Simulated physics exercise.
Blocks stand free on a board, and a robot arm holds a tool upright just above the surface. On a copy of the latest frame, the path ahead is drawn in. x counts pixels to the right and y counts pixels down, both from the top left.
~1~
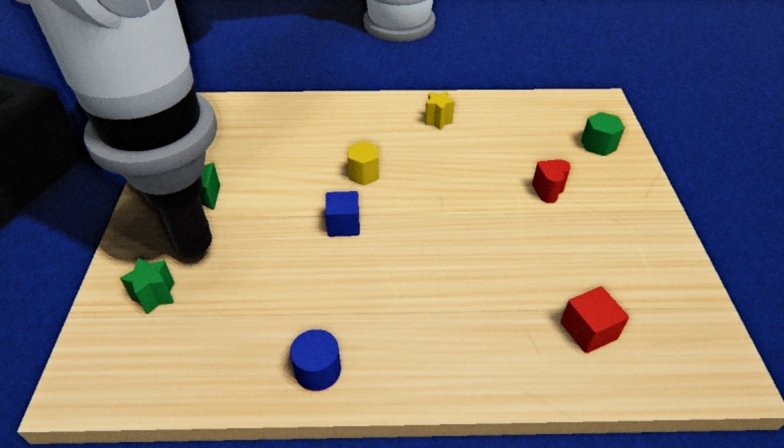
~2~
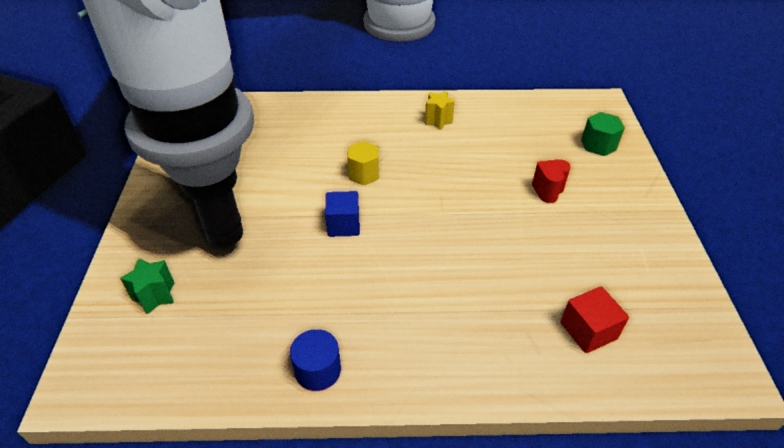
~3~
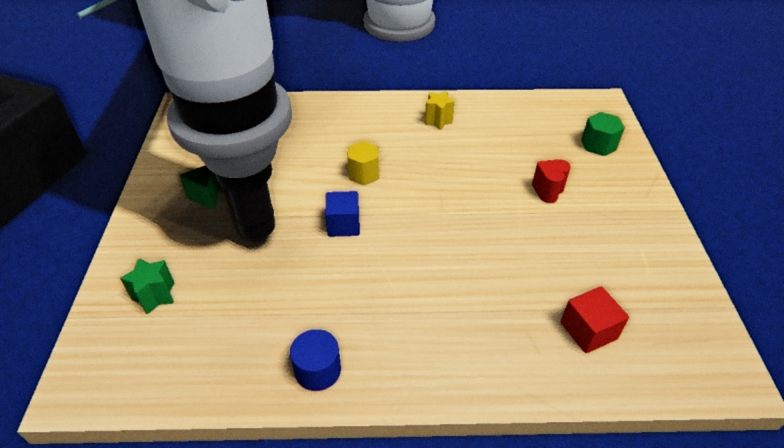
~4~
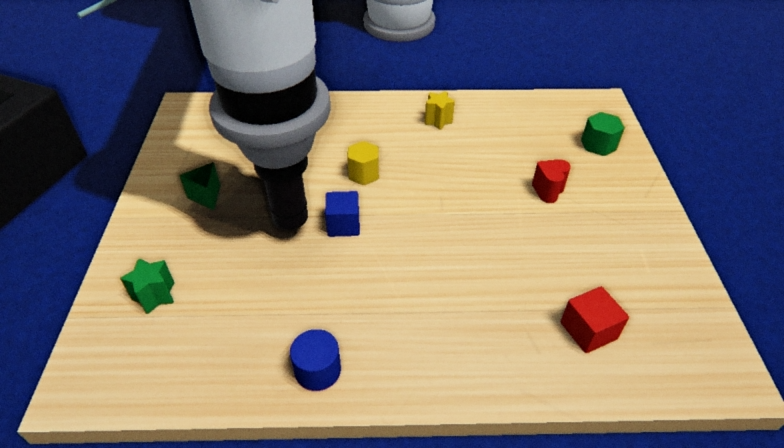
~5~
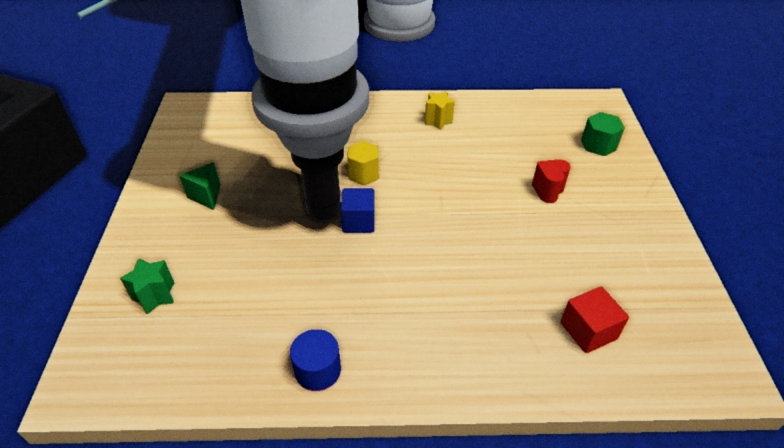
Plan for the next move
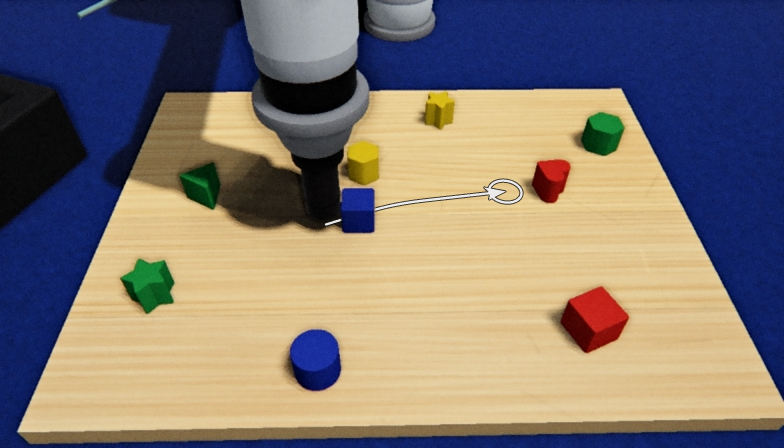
A robot arm moves right across the board and nudges the blue cube slightly right.
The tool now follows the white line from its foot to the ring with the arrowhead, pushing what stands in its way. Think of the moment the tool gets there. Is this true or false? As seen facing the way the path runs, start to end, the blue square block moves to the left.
That is false.
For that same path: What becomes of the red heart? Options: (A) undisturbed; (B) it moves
Correct choice: A.
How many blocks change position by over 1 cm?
Total: One.
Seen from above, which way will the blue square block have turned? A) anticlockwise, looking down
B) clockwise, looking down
Letter B.
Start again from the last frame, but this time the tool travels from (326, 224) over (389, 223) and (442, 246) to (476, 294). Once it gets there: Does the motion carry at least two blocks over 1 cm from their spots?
Short answer: No.
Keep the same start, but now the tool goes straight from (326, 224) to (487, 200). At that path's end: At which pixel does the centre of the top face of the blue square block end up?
I'd expect the centre of its top face to be at (522, 174).
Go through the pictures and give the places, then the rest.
The first frame shows tip of the tool (194, 243), middles of tops, blue square block (342, 202), red heart (555, 168).
The second frame shows tool (226, 235), nothing pushed.
The third frame shows tool (258, 227), nothing pushed.
The fourth frame shows tool (291, 219), nothing pushed.
The fifth frame shows tool (324, 209), blue square block (358, 199), red heart (555, 168).
The line goes from (326, 224) through (416, 202) to (505, 191).
On the path given first. One third of the way, tool (386, 192); blue square block (420, 187), turned 20° clockwise.
Two thirds of the way, tool (447, 183); blue square block (480, 184), turned 35° clockwise.
At the end, tool (508, 176); blue square block (521, 190), turned 75° clockwise; red heart unmoved.
